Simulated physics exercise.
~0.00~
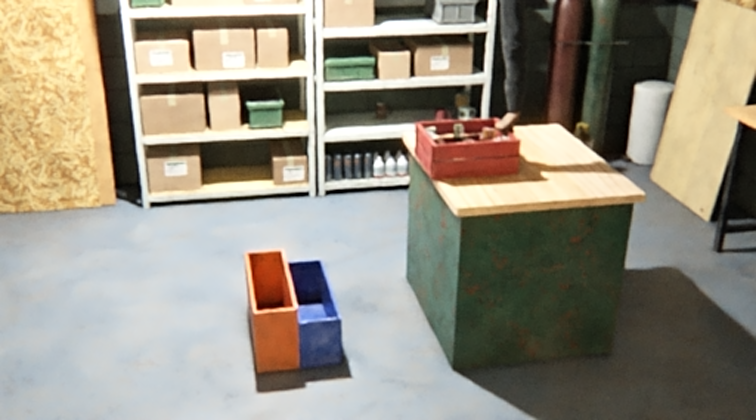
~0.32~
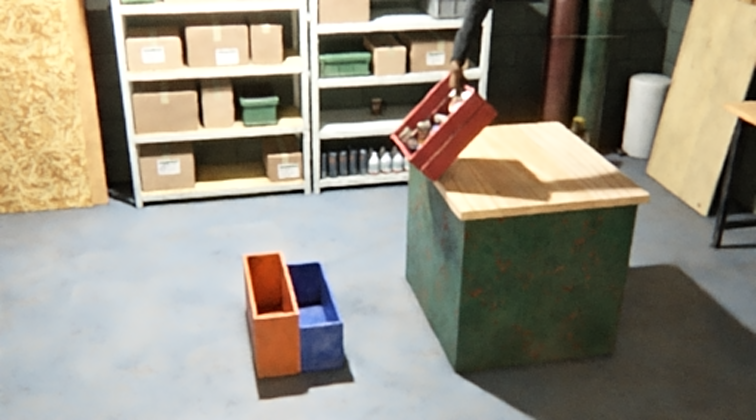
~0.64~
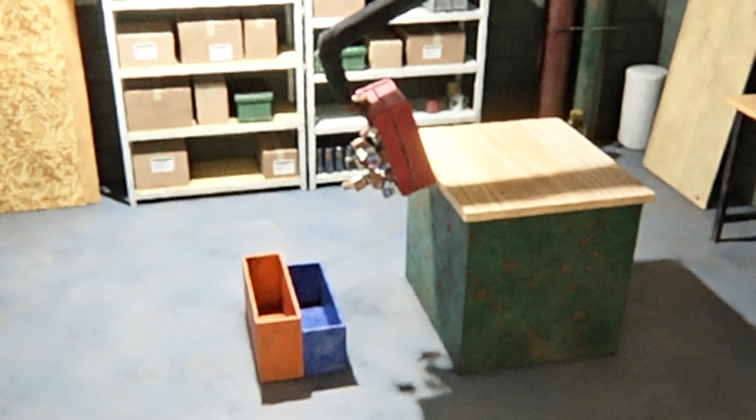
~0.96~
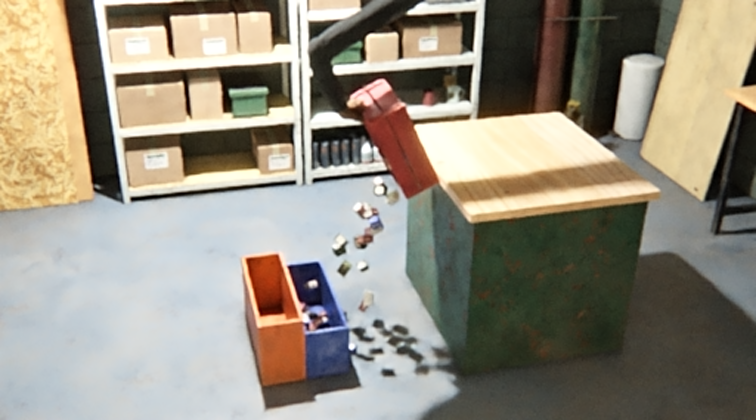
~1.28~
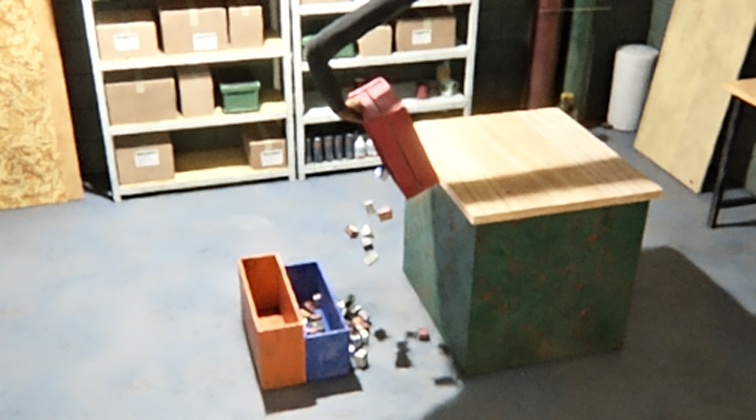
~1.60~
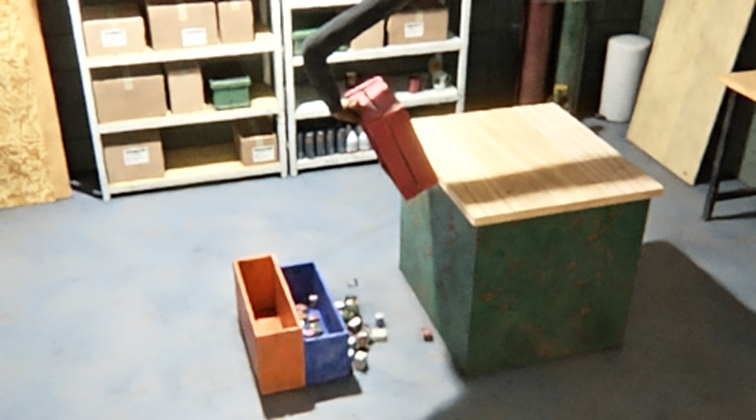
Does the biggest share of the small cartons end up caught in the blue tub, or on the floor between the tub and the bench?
The biggest share ends up on the floor between the bench and the blue tub. A smaller share lands inside the tub.
